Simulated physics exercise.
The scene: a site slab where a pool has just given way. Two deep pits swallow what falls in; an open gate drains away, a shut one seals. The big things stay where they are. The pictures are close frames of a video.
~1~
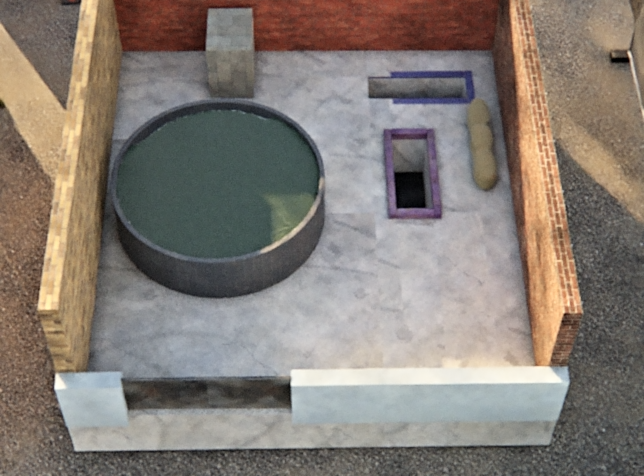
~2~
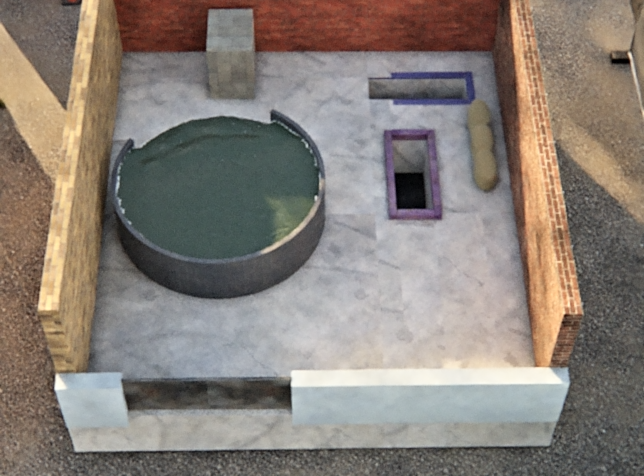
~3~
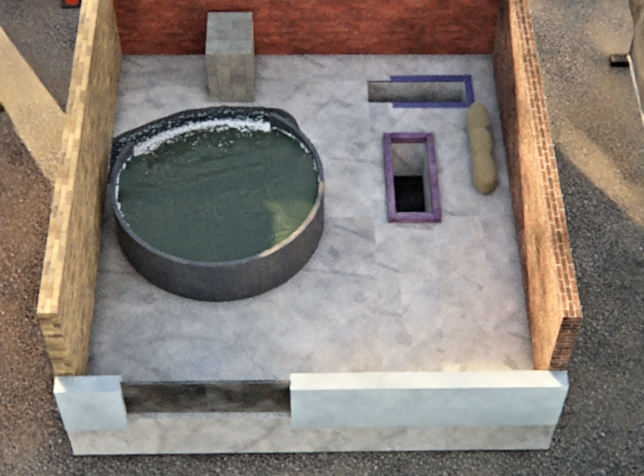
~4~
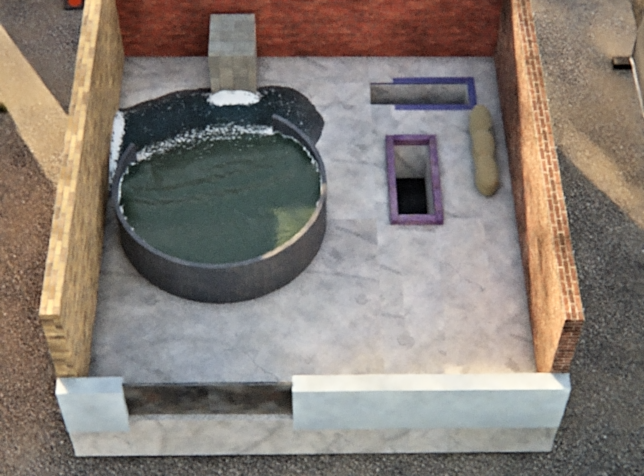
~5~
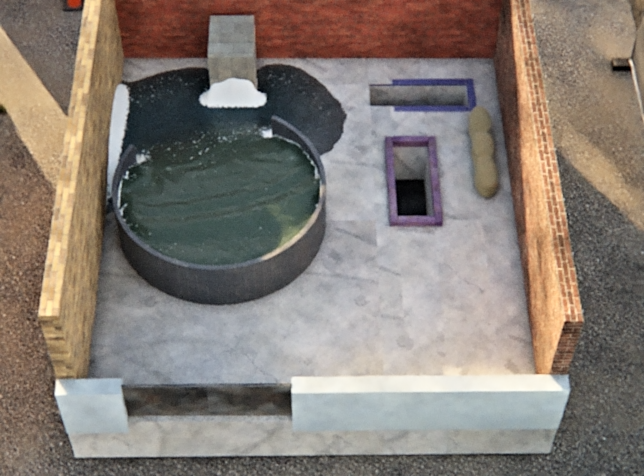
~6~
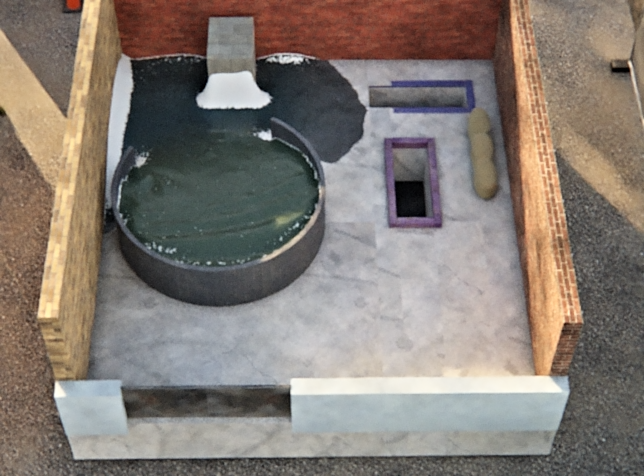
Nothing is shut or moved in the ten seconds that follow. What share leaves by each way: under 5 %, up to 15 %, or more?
The gate takes less than 5 %; the purple pit takes less than 5 %; the blue pit takes more than 15 %.
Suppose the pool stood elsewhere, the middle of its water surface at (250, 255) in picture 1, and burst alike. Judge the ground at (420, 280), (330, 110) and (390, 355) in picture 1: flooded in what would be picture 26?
In turn: No water, flooded, clear.
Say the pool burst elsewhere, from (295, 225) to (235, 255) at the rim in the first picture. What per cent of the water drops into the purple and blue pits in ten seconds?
In per cent: Purple 10, blue 15.
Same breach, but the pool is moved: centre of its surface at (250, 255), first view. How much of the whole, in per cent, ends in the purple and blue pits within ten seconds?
Per cent: Purple 6, blue 35.
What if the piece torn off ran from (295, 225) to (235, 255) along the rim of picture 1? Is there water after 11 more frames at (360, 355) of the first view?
Answer: Flooded.
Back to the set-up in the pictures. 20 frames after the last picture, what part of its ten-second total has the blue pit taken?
Roughly 25 per cent.
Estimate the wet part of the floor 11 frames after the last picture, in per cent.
Close to 35 %.
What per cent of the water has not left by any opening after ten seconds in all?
About 68 per cent.
A moment on, water covers 25 % of the floor; the gate 0 %, the purple pit 0 %, the blue pit 0 %.
Next, water covers 35 % of the floor; the gate 0 %, the purple pit 0 %, the blue pit 2 %.
Then, water covers 50 % of the floor; the gate 0 %, the purple pit 0 %, the blue pit 8 %.
Later, water covers 90 % of the floor; the gate 0 %, the purple pit 1 %, the blue pit 19 %.
In the end, water covers 95 % of the floor; the gate 0 %, the purple pit 1 %, the blue pit 31 %.
